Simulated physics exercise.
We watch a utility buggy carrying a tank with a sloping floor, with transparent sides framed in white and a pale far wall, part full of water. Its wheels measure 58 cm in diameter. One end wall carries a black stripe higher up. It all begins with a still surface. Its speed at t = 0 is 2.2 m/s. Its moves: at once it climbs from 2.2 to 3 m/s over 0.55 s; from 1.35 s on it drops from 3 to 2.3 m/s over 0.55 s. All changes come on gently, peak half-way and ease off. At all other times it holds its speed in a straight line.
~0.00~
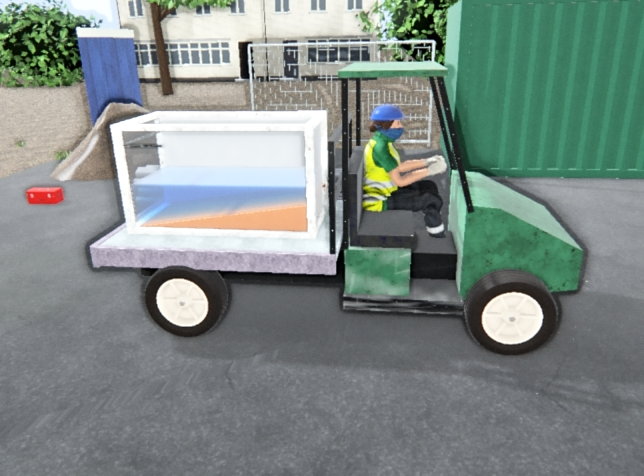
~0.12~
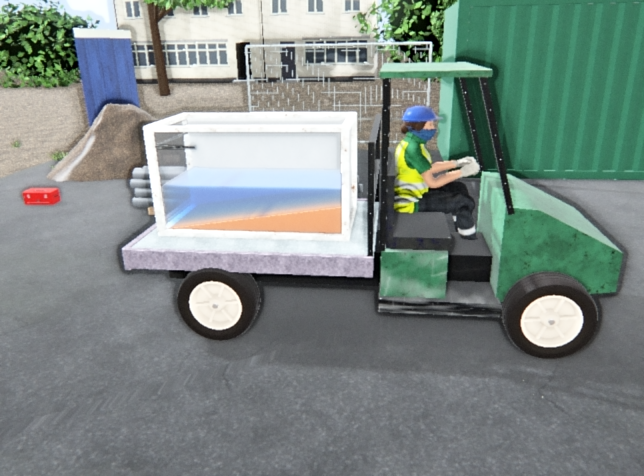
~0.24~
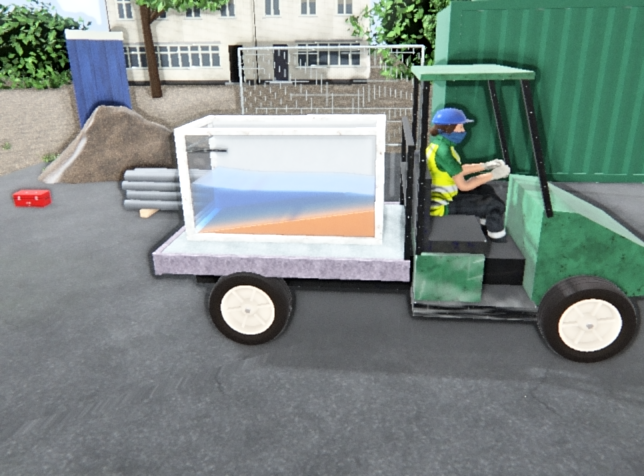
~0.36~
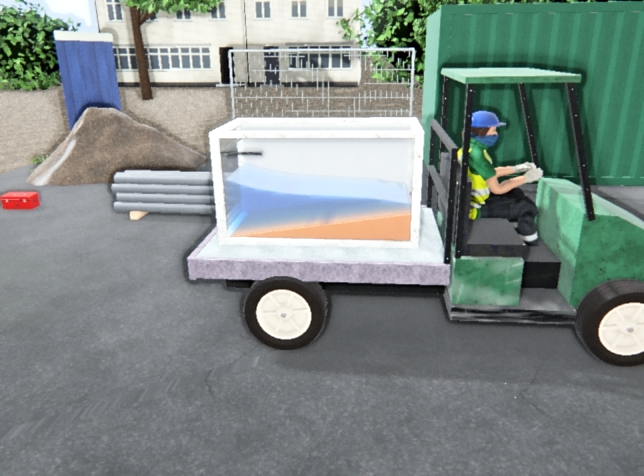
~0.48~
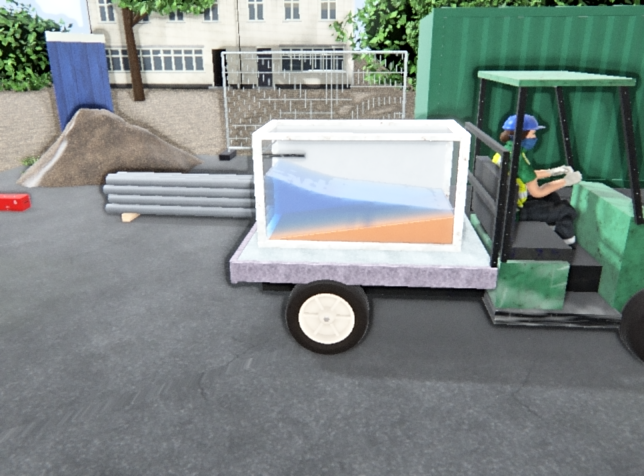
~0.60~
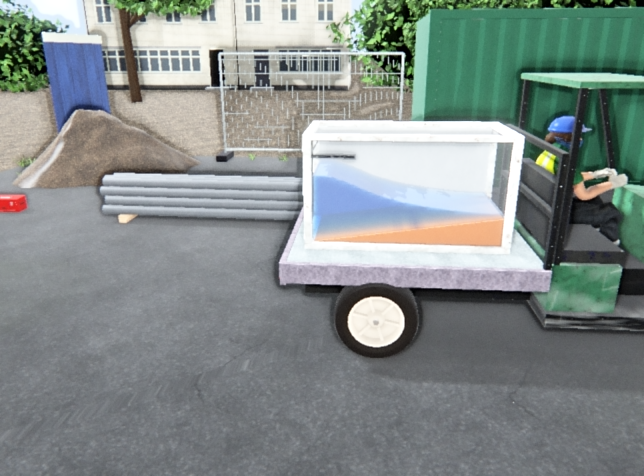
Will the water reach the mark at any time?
It gets there.
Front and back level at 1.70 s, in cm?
About 58 cm in front and 20 cm behind.
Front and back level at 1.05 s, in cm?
About 22 cm in front and 36 cm behind.
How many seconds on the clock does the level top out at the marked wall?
At about 2.6 s.
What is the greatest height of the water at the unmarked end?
About 74 cm.
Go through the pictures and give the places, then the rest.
The first picture shows level at the front (299, 183); level at the back (144, 182); still flat; the front is on the right, levels are read along the near wall; the black line, on the back wall, is at (136, 146); a wheel hub at (180, 306).
The second picture shows level at the front (333, 185); level at the back (175, 183); still flat.
The third picture shows level at the front (366, 192); level at the back (203, 183); rising 3° towards the back.
The fourth picture shows level at the front (401, 199); level at the back (236, 180); rising 6° towards the back.
The fifth picture shows level at the front (443, 206); level at the back (275, 175); rising 10° towards the back.
The sixth picture shows level at the front (492, 211); level at the back (323, 174); rising 12° towards the back; a wheel hub at (376, 325).
After 1.05 s front 23 cm, middle 39 cm, back 37 cm above the lowest part of the floor; no loss so far.
After 1.70 s front 57 cm, middle 30 cm, back 21 cm above the lowest part of the floor; no loss so far.
After 2.40 s front 40 cm, middle 29 cm, back 38 cm above the lowest part of the floor; no loss so far.
After 4.89 s the waves are smaller; the highest at the back wall was 74 cm, at 2.60 s, against a line at 63 cm.
